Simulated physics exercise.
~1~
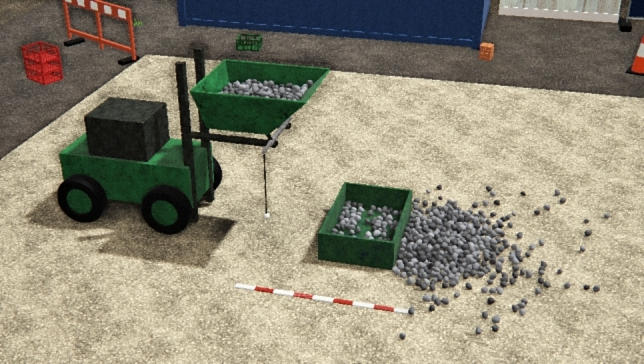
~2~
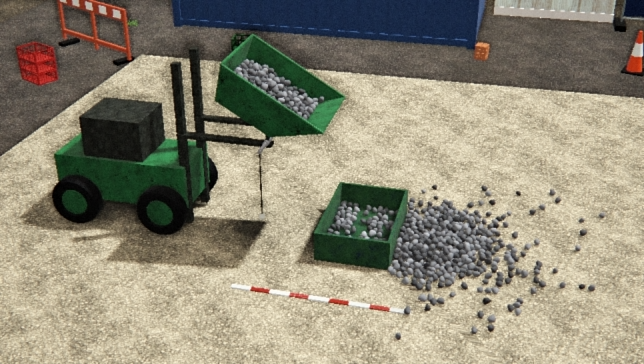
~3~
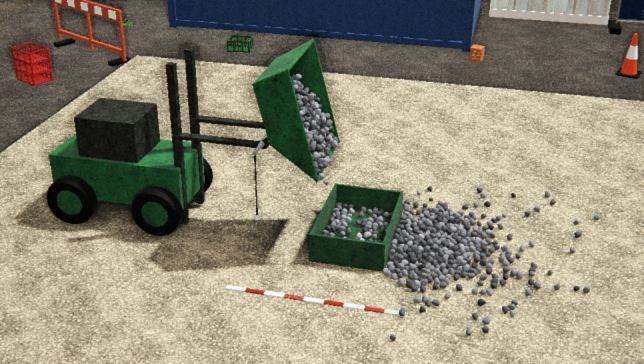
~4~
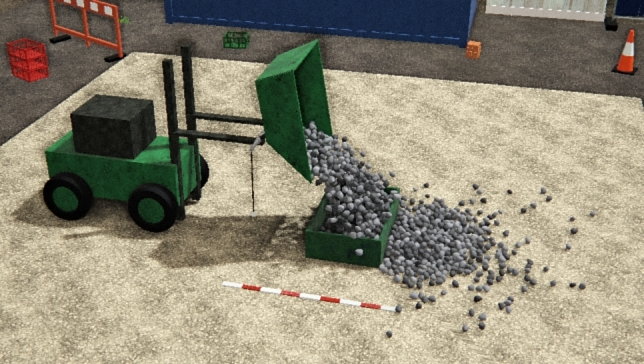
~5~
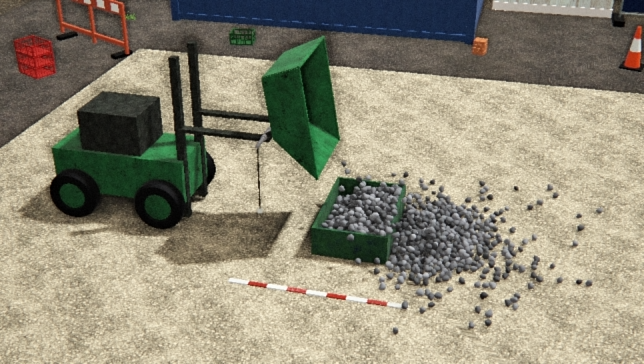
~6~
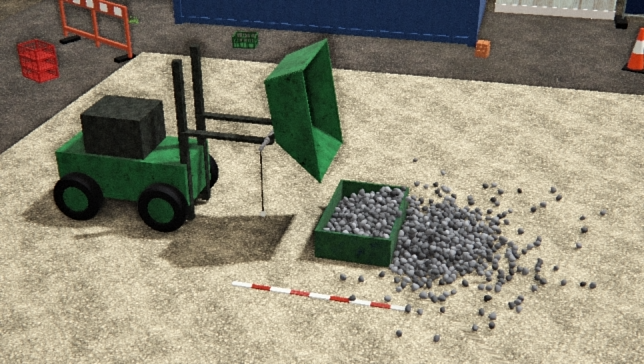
A sandy yard, bordered by dark paving and a blue container, is seen from above through a slightly swaying camera. On the left stands a green forklift with a dark block on its back, holding up a green skip full of grey stones. Below to the right sits a green bin, partly filled, with stones strewn beyond it and a red and white pole in front. The skip tips steeply to the right, and its stones pour into the bin. A few more spill beside it. Finally the skip hangs tilted and empty above the heaped bin.
